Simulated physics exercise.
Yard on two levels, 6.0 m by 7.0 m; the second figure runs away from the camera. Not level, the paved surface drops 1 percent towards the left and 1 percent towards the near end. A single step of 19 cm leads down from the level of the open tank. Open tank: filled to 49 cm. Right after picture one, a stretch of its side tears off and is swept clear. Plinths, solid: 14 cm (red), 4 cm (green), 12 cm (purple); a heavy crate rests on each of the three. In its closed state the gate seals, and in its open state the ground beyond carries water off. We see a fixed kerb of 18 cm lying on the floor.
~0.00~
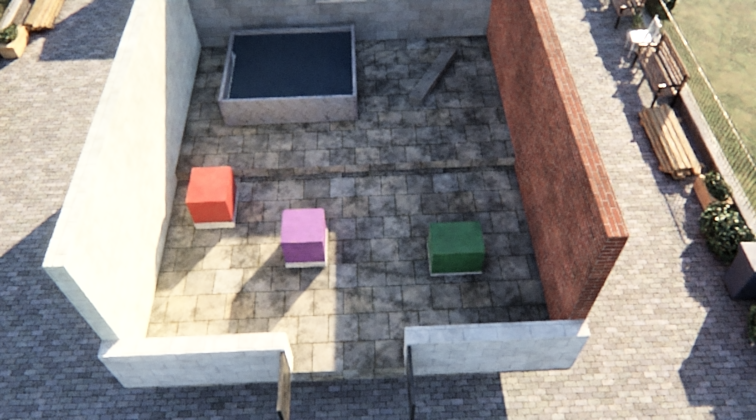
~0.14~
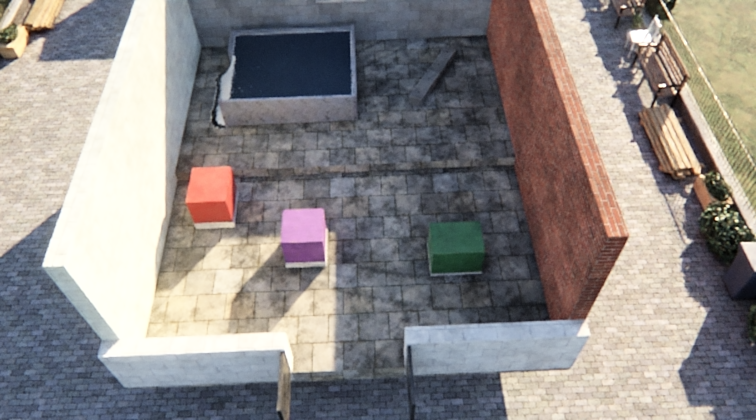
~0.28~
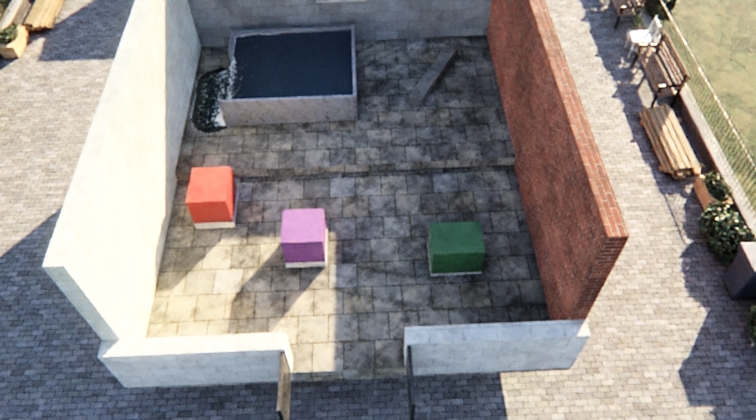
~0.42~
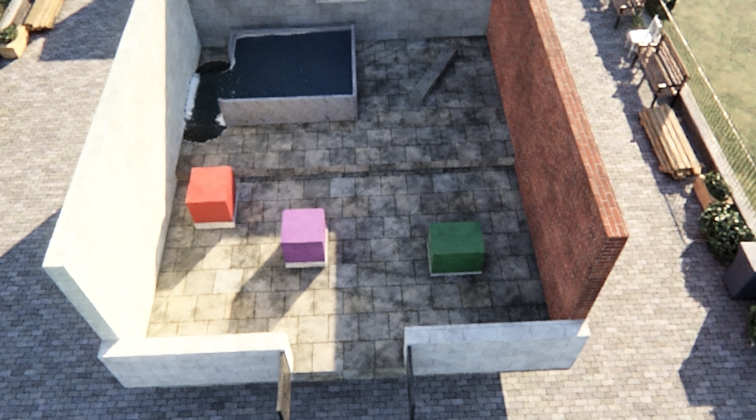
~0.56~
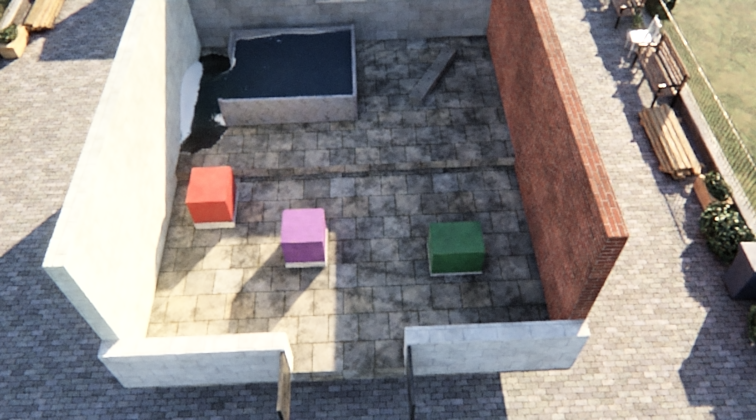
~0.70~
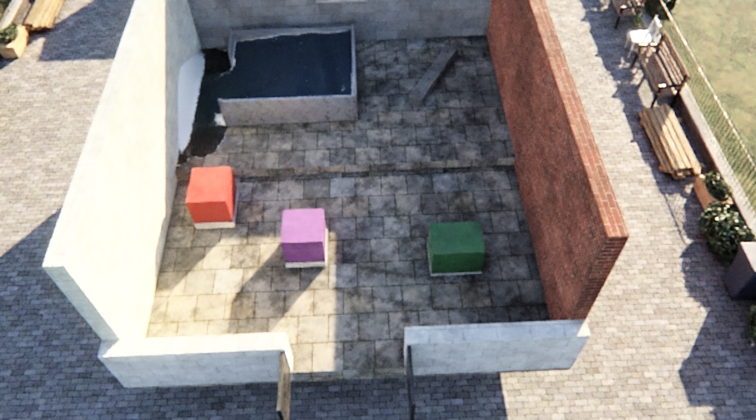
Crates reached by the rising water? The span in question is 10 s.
Red crate reached, green crate reached, purple crate not reached.
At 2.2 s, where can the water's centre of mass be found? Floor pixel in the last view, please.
I'd say somewhere around (255, 102).
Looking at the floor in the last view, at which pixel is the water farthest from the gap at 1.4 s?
Somewhere around (168, 231).
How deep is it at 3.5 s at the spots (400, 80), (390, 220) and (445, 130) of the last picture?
Depths: About 0, 2 and 0 centimetres.
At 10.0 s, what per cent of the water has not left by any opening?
About 96 percent of the water remains.
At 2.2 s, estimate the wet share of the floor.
20 %.
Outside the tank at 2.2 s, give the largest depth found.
Around 43 centimetres.
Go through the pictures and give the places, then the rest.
Still water, 49 cm deep, in the open tank at (291, 65), in the first picture.
Water pours out at (231, 91) and has run 0.8 m, to (226, 74); deepest outside 25 cm, 49 cm at the open tank's back, in the second picture.
Water pours out at (231, 92) and has run 0.9 m, to (208, 75); deepest outside 26 cm, 49 cm at the open tank's back, in the third picture.
Water pours out at (231, 92) and has run 1.3 m, to (184, 135); deepest outside 27 cm, 49 cm at the open tank's back, in the fourth picture.
Water pours out at (231, 92) and has run 1.5 m, to (181, 150); deepest outside 57 cm, 49 cm at the open tank's back, in the fifth picture.
Water pours out at (231, 92) and has run 1.8 m, to (179, 159); deepest outside 79 cm, 47 cm at the open tank's back, in the sixth picture.
After 1.4 s water covers 10 % of the floor and is deepest (42 cm) near (198, 110); red plinth reached, green plinth not reached, purple plinth not reached.
After 2.2 s water covers 20 % of the floor and is deepest (43 cm) near (201, 51); red plinth reached, green plinth not reached, purple plinth not reached.
After 3.5 s water covers 40 % of the floor and is deepest (28 cm) near (200, 56); red plinth reached, green plinth not reached, purple plinth reached.
After 6.0 s water covers 80 % of the floor and is deepest (18 cm) near (200, 103); red plinth reached, green plinth reached, purple plinth reached.
After 10.0 s water covers 80 % of the floor and is deepest (12 cm) near (141, 364); highest at the red plinth 28 cm, highest at the green plinth 10 cm, highest at the purple plinth 9 cm.
